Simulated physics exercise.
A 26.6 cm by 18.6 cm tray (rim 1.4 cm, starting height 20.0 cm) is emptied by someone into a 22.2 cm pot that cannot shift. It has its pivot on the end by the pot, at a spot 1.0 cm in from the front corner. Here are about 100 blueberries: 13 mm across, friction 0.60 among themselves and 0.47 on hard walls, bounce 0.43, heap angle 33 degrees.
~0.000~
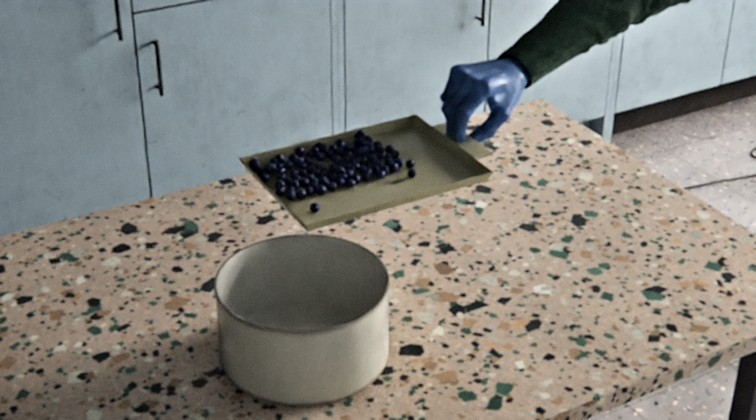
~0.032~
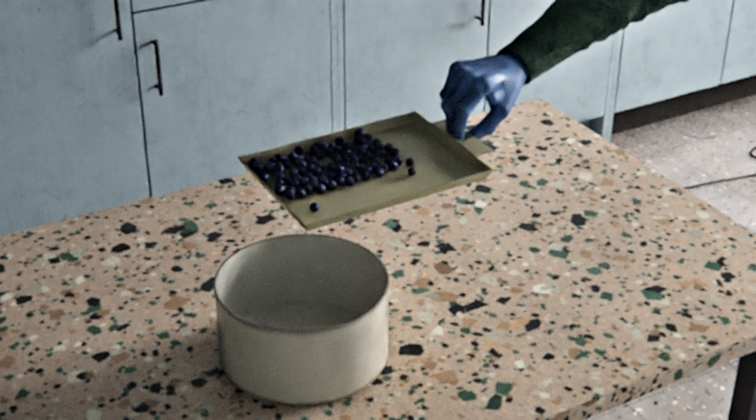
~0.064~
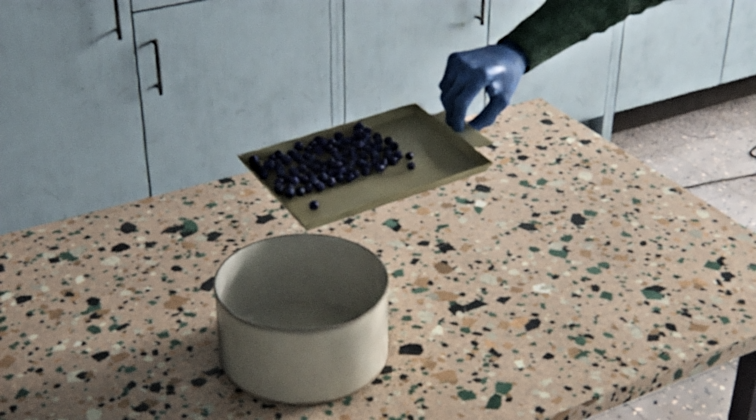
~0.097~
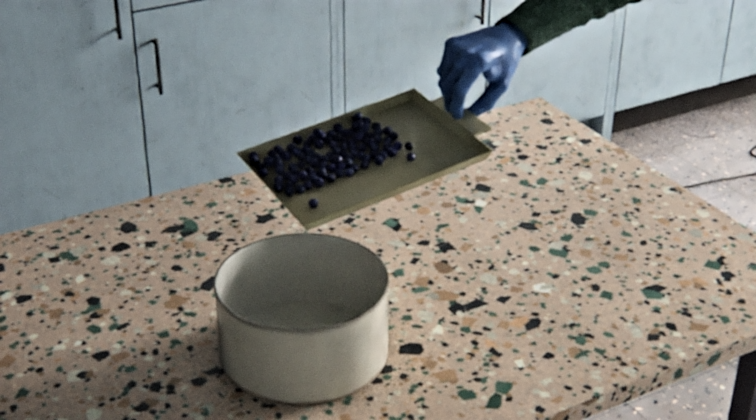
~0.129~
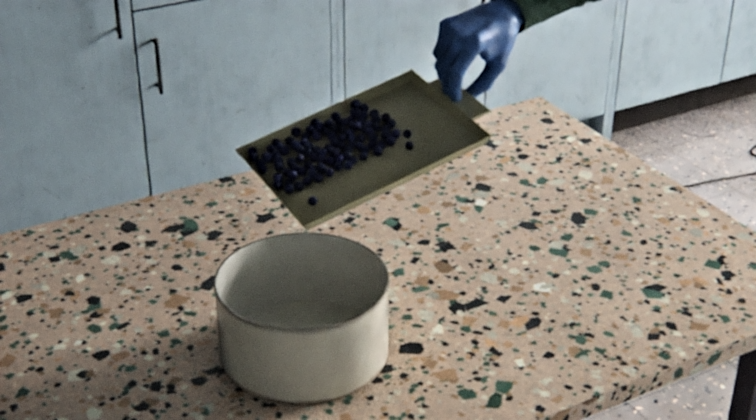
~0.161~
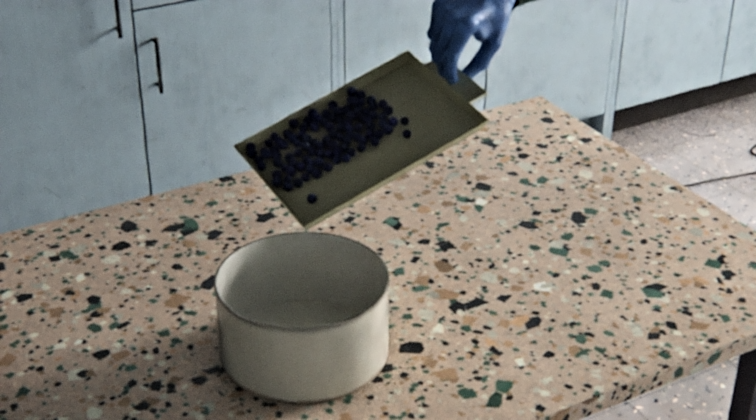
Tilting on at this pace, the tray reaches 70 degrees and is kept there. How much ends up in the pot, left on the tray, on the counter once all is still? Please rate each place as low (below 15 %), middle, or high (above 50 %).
Pot: High, tray: Low, counter: Middle.
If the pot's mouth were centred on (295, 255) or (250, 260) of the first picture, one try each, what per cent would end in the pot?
Estimates: 35 in a hundred and 60 in a hundred.
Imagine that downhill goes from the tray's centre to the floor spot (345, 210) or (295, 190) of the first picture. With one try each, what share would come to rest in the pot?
That would be close to 75 per cent and then close to 20 per cent.
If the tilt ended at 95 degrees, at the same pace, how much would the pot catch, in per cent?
In that case, near 65 percent.
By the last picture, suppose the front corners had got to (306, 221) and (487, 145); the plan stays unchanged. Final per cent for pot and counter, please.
In the pot: 90 per cent; on the counter: 5 per cent.
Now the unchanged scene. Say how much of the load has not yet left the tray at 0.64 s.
Close to 15 in a hundred parts of the load.
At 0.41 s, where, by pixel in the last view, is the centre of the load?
Approximately (280, 145) in the final picture.
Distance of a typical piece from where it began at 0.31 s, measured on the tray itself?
Displacement on the tray: Roughly 1 cm.
After 0.31 s, tilt 47 degrees; the tray holds 100 %, the pot 0 %.
After 0.41 s, tilt 65 degrees; the tray holds 100 %, the pot 0 %.
Then, at 0.64 s, tilt 70 degrees; the tray holds 15 %, the pot 35 %.
At rest (1.6 s), pot 70 %, tray 0 %, counter 30 %.
